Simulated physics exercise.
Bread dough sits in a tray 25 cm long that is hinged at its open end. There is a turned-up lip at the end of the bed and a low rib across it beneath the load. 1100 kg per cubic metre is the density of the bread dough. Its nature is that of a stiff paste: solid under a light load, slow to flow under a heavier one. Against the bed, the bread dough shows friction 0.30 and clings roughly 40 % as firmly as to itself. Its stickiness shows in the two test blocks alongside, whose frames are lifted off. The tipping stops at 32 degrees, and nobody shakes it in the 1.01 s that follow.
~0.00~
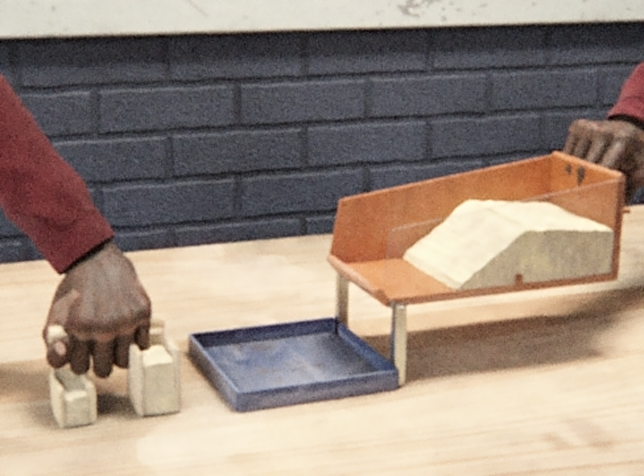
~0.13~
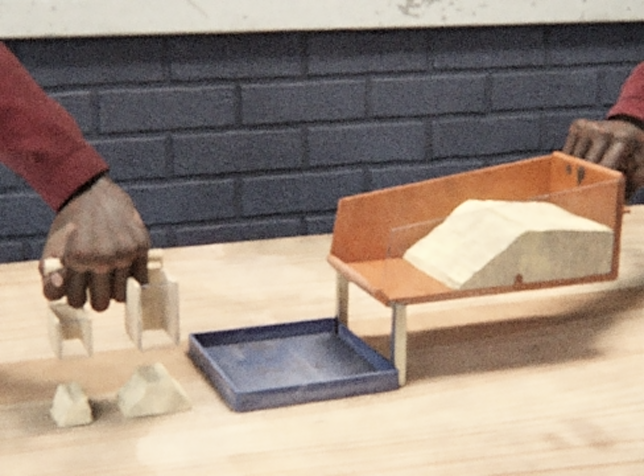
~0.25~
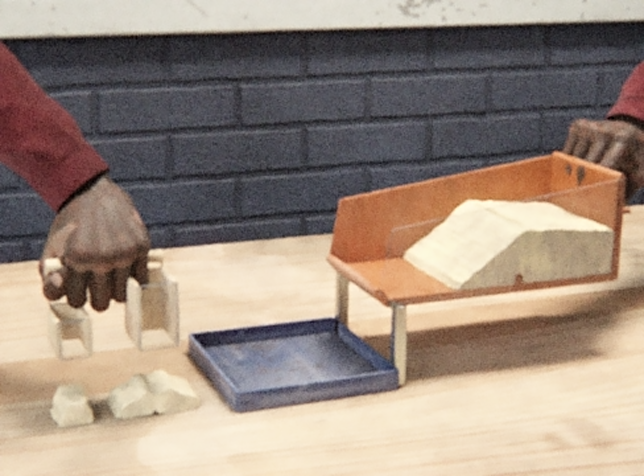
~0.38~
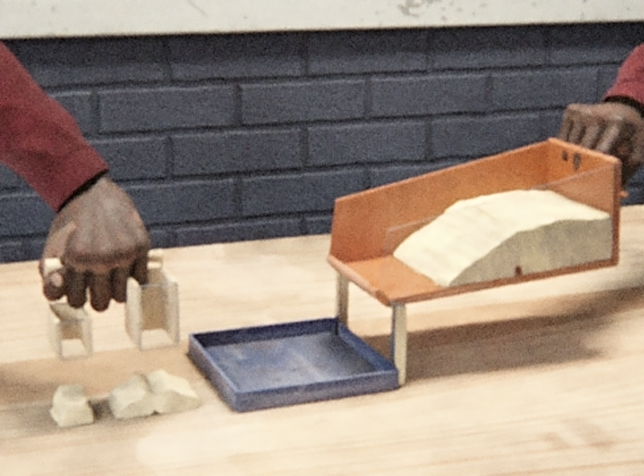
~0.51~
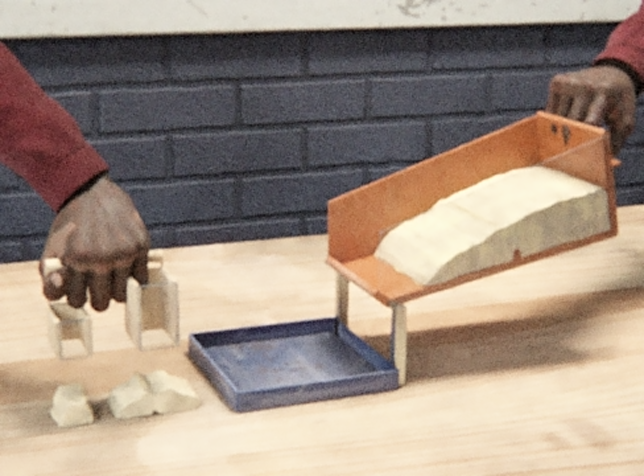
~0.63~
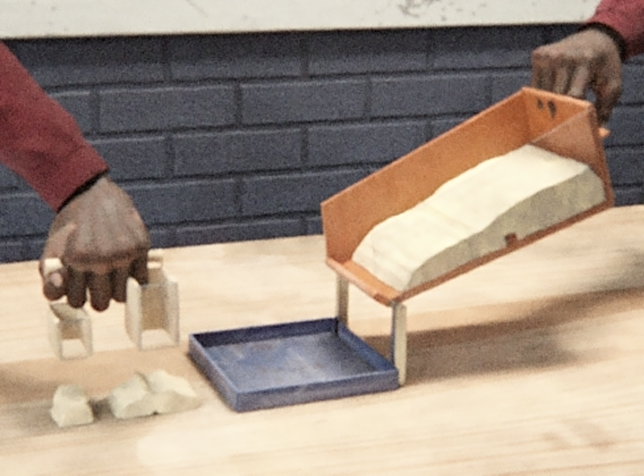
The video shows a left hand lifting two small holders off pale blocks, which slump and crumple on the table, before a right hand raises an orange tray's right end and the pale mass inside stretches down leftward.
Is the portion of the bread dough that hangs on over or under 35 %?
Prediction: Not up to the 35 % mark.
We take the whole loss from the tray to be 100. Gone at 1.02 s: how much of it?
40 per cent.
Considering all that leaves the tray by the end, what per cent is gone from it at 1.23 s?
The share is about 80 %.
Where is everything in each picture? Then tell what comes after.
In the first picture, top of the high end at (619, 179), tilt 0 degrees; foremost bit of the bread dough at (460, 285); block heights 2.9 cm, 5.1 cm (left to right).
In the second picture, top of the high end at (619, 179), tilt 0 degrees; foremost bit of the bread dough at (460, 285); block heights 2.5 cm, 3.3 cm (left to right).
In the third picture, top of the high end at (619, 179), tilt 0 degrees; foremost bit of the bread dough at (460, 285); block heights 2.4 cm, 2.6 cm (left to right).
In the fourth picture, top of the high end at (614, 164), tilt 4 degrees; foremost bit of the bread dough at (448, 283); block heights 2.4 cm, 2.6 cm (left to right).
In the fifth picture, top of the high end at (602, 136), tilt 11 degrees; foremost bit of the bread dough at (428, 281); block heights 2.4 cm, 2.6 cm (left to right).
In the sixth picture, top of the high end at (587, 109), tilt 18 degrees; foremost bit of the bread dough at (402, 287); block heights 2.4 cm, 2.6 cm (left to right).
After 0.81 s, the tilt is 28 degrees and 98 % is on the bed.
After 1.02 s, the tilt is 32 degrees and 70 % is on the bed.
After 1.23 s, the tilt is 32 degrees and 38 % is on the bed.
After 1.44 s, the tilt is 32 degrees and 24 % is on the bed.
After 1.94 s, the tilt is 32 degrees and 23 % is on the bed.
